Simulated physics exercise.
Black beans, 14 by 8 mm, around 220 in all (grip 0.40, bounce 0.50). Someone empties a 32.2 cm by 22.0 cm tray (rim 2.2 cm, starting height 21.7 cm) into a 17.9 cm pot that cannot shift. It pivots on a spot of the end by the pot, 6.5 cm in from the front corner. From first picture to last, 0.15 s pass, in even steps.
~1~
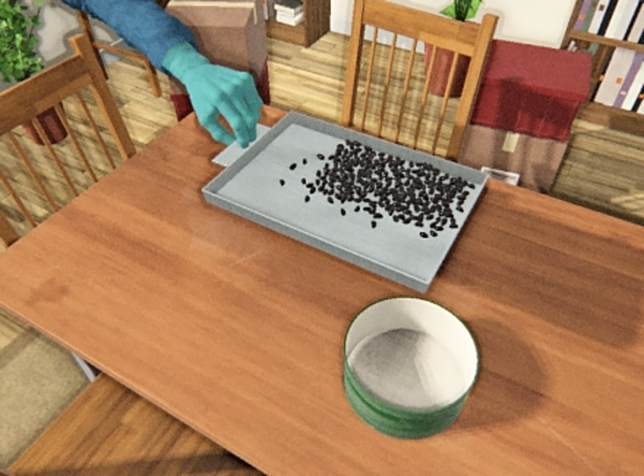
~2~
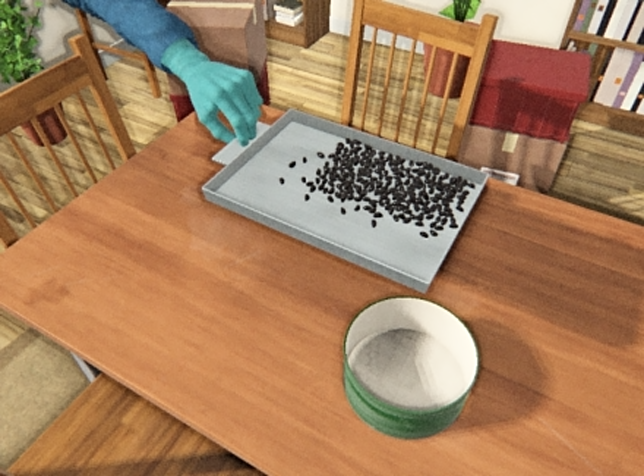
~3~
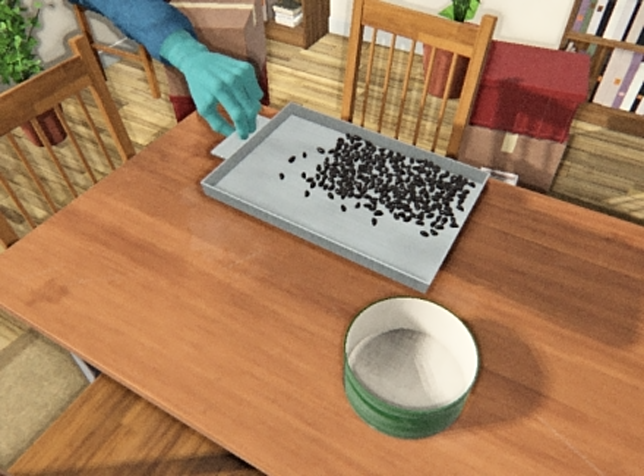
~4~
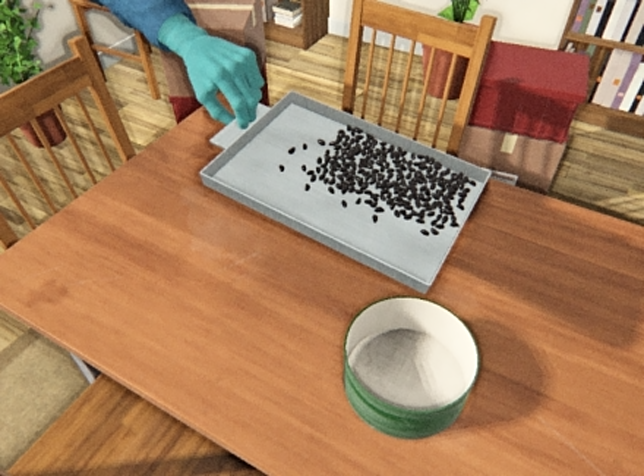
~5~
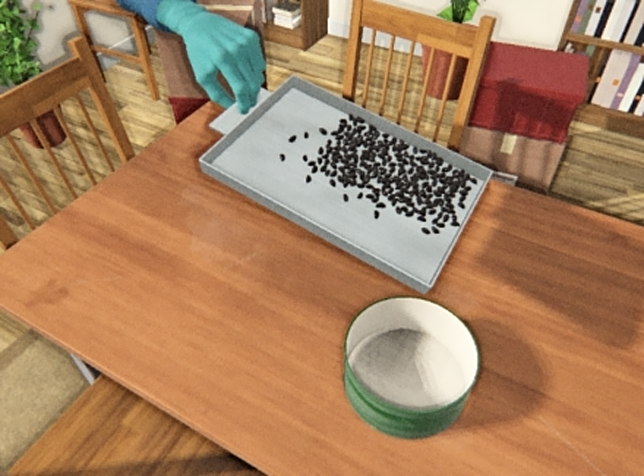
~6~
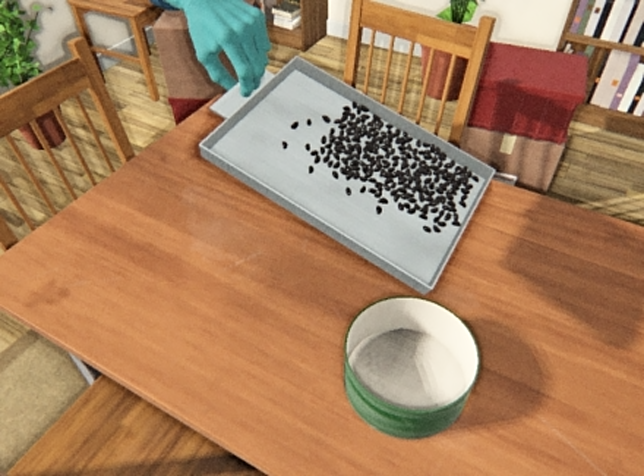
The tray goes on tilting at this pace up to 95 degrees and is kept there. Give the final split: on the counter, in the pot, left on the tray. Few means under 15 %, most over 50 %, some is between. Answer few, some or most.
Counter: Most, pot: Some, tray: Few.
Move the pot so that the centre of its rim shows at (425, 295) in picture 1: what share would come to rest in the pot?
Some 5 per cent.
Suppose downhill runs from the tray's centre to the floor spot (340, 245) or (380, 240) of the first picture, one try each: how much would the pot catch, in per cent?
Some 80 and 85 per cent.
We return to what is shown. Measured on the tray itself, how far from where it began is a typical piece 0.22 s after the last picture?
Roughly 3 cm.
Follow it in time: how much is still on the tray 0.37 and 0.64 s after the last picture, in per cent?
In turn: 95, 5.
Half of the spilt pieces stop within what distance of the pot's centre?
Some 24 cm.
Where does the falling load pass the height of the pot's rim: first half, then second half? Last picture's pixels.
At about (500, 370), then at (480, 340).
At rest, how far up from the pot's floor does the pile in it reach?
Some 1.5 cm.
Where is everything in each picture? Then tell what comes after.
In the first frame, tray tilt 0 degrees, front corners at (205, 190) and (427, 281); middle of the pieces at (389, 184); pot at (410, 349).
In the second frame, tray tilt 1 degrees, front corners at (204, 188) and (427, 281); middle of the pieces at (389, 183).
In the third frame, tray tilt 3 degrees, front corners at (204, 182) and (428, 282); middle of the pieces at (390, 180).
In the fourth frame, tray tilt 6 degrees, front corners at (203, 172) and (429, 283), lowest corner right front; middle of the pieces at (391, 176).
In the fifth frame, tray tilt 11 degrees, front corners at (202, 159) and (430, 284), lowest corner right front; middle of the pieces at (393, 170).
In the sixth frame, tray tilt 17 degrees, front corners at (202, 145) and (431, 286), lowest corner right front; middle of the pieces at (396, 164); pot at (411, 349).
Then, 0.22 s after the last picture, tilt 57 degrees; the tray holds 100 %, the pot 0 %.
Then, 0.37 s after the last picture, tilt 85 degrees; the tray holds 95 %, the pot 0 %.
Then, 0.64 s after the last picture, tilt 95 degrees; the tray holds 5 %, the pot 25 %.
In the end, counter 65 %, pot 30 %, tray 0 %.
